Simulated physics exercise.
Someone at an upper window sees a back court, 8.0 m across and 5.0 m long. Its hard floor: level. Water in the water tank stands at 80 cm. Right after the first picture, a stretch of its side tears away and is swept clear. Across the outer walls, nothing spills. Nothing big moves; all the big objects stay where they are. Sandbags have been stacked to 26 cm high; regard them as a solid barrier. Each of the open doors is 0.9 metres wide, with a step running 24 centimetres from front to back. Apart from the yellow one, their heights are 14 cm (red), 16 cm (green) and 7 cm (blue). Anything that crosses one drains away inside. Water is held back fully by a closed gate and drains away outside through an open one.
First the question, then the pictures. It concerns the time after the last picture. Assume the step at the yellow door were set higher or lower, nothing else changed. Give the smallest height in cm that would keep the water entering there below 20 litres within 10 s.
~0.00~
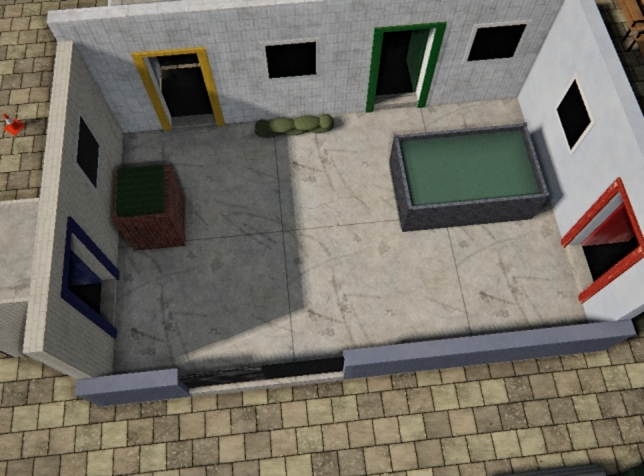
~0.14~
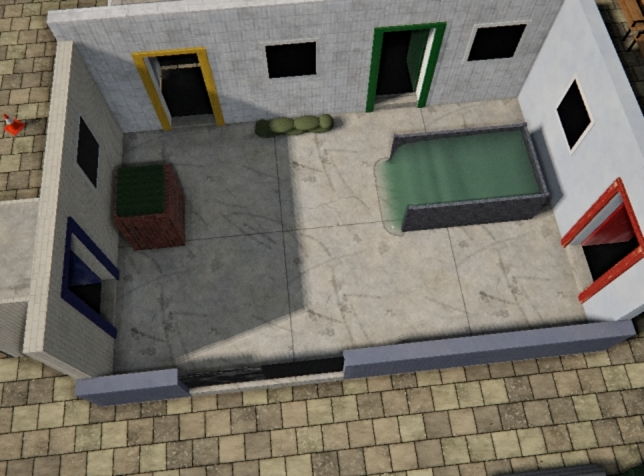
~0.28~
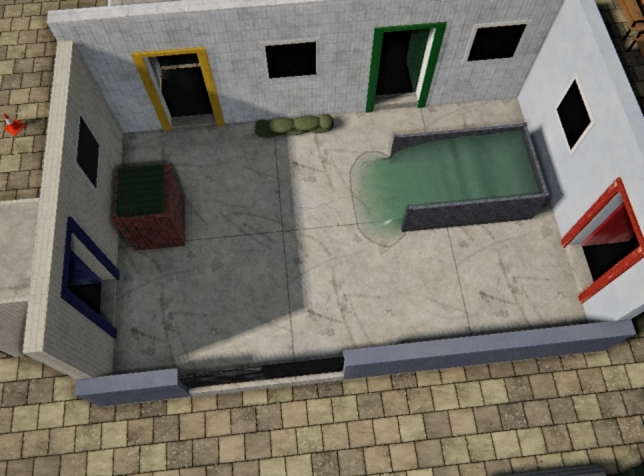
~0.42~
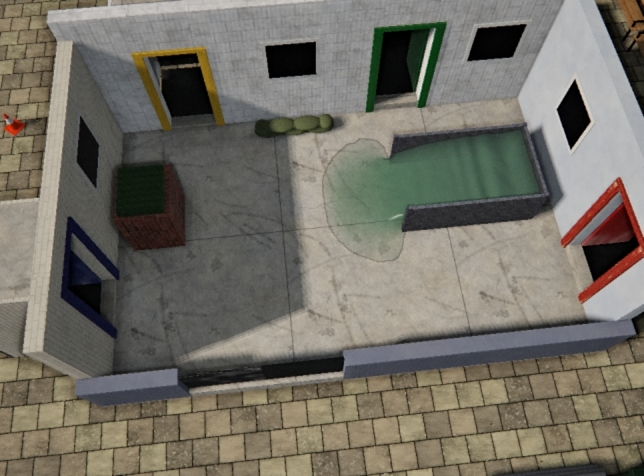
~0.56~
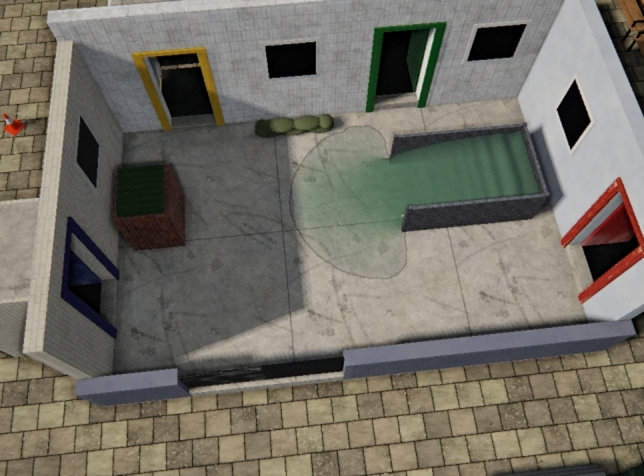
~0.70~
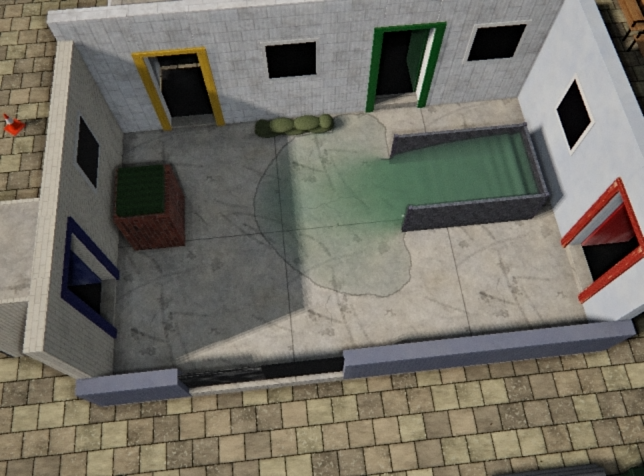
Roughly 13.5 cm.
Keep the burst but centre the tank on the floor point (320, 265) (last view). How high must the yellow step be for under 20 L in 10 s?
At least roughly 13.5 cm high.
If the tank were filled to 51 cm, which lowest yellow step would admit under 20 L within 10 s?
Around 7.0 cm high.
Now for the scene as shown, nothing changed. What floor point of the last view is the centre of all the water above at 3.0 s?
Around (277, 217).
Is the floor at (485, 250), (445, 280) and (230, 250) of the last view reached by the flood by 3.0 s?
In turn: Still dry, not reached, wet.
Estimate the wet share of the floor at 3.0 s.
About 65 per cent.
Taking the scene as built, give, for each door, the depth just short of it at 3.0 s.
In cm: Yellow 8, red 0, green 2, blue 19.
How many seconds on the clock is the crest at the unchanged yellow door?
About 3.8 seconds.
After 1.4 s water covers 45 % of the floor, deepest (32 cm) near (392, 201); it has not reached the yellow door.
After 3.0 s water covers 65 % of the floor, deepest (38 cm) near (113, 387); 8 cm at the yellow door, 9 litres in over its 5 cm step.
After 10.0 s water covers 95 % of the floor, deepest (14 cm) near (567, 265); 7 cm at the yellow door, 126 litres in over its 5 cm step.
At the yellow door as built, the water arrived by 1.5 s and peaked near 17 cm at 3.8 s.
Run again over the same 10 s with other heights there, 27 litres in over 12.5 cm, 6 litres over 17 cm. The limit of 20 litres is kept from about 13.5 cm up.
